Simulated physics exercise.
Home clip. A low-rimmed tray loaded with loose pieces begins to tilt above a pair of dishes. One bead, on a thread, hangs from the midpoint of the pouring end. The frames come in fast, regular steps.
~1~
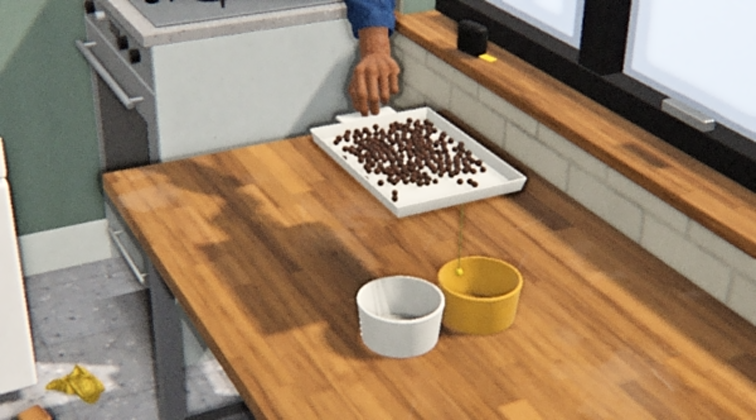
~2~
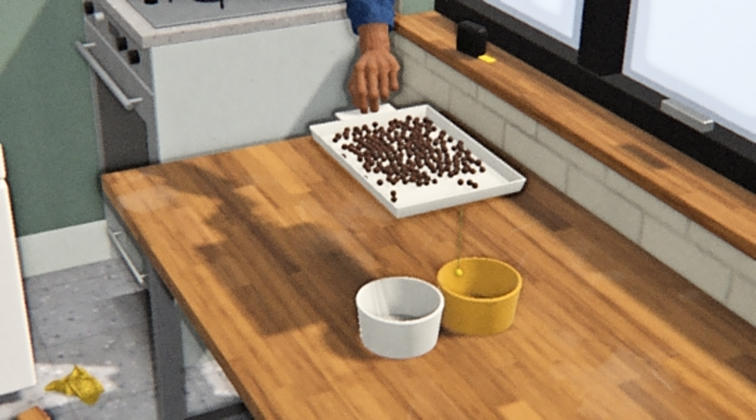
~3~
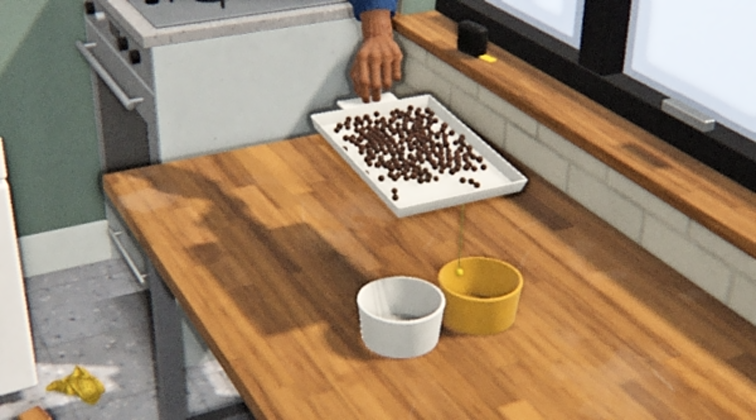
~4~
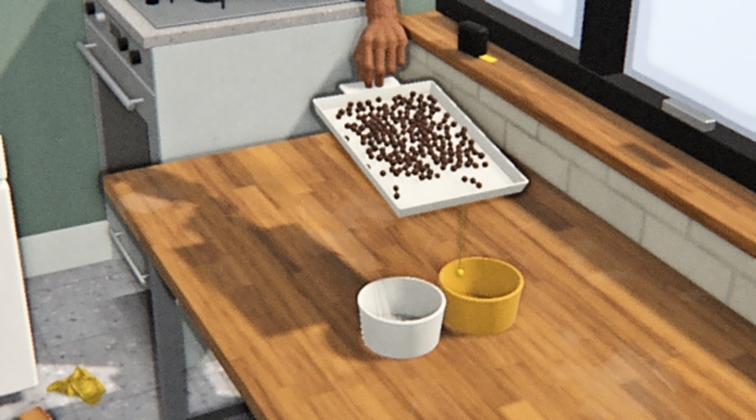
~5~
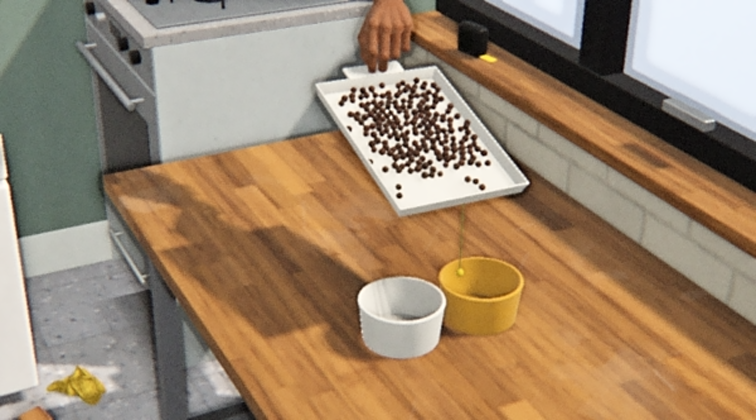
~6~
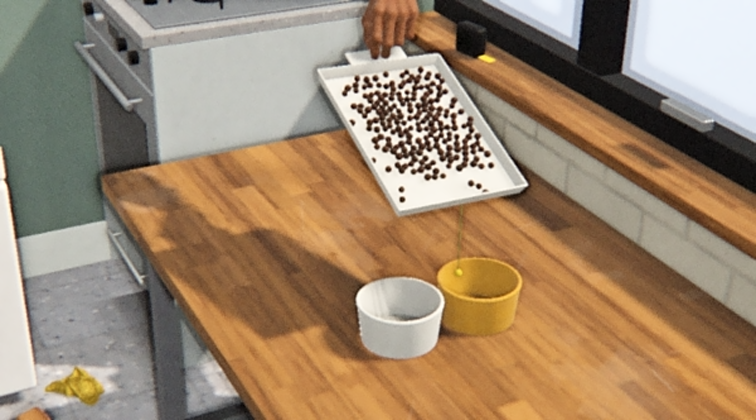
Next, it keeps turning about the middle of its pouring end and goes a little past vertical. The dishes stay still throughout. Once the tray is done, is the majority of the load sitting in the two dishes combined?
No, only a minority is there.
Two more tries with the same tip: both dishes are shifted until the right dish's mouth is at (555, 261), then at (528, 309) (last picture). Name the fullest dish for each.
The dish at left, then the dish at right.
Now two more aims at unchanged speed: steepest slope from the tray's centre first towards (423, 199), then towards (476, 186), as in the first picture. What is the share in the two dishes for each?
50 and 40 per cent, in that order.
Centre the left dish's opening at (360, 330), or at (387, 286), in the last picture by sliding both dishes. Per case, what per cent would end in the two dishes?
Near 30 % and 0 %.
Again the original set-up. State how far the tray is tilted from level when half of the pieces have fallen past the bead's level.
Somewhere around 80 degrees.
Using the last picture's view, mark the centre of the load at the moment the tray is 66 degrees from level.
(487, 203).
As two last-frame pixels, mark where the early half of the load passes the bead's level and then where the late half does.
Around (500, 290) at first; around (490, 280) after that.
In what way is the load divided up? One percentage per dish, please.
Roughly: Left 0 %, right 20 %.
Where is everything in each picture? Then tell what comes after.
Corners of the pouring end at (399, 205) and (521, 178), level; middle of the load at (409, 153), chocolate balls; left dish at (420, 335); right dish at (501, 312); bead on its thread at (459, 272), in the first picture.
Corners of the pouring end at (399, 206) and (521, 179), level; middle of the load at (408, 152), in the second picture.
Corners of the pouring end at (400, 205) and (522, 179), tipped barely, level across its low end; middle of the load at (410, 145), in the third picture.
Corners of the pouring end at (401, 206) and (523, 180), tipped a little, level across its low end; middle of the load at (412, 137), in the fourth picture.
Corners of the pouring end at (402, 206) and (524, 181), tipped clearly, level across its low end; middle of the load at (415, 129), in the fifth picture.
Corners of the pouring end at (402, 207) and (523, 183), tipped clearly, level across its low end; middle of the load at (418, 124), all on the move; left dish at (420, 336); right dish at (500, 313), in the sixth picture.
Soon, tray tipped steeply; about half on the tray; a stray few in the right dish; a small part outside both; about a third in the air.
A while on, tray tipped past a quarter turn; a stray few on the tray; a stray few in the left dish; about a quarter in the right dish; about two thirds outside both; a small part in the air.
Towards the end, tray tipped past a quarter turn; a stray few in the left dish; about a quarter in the right dish; most outside both.
Finally, tray tipped past a quarter turn; a stray few in the left dish; about a quarter in the right dish; most outside both.
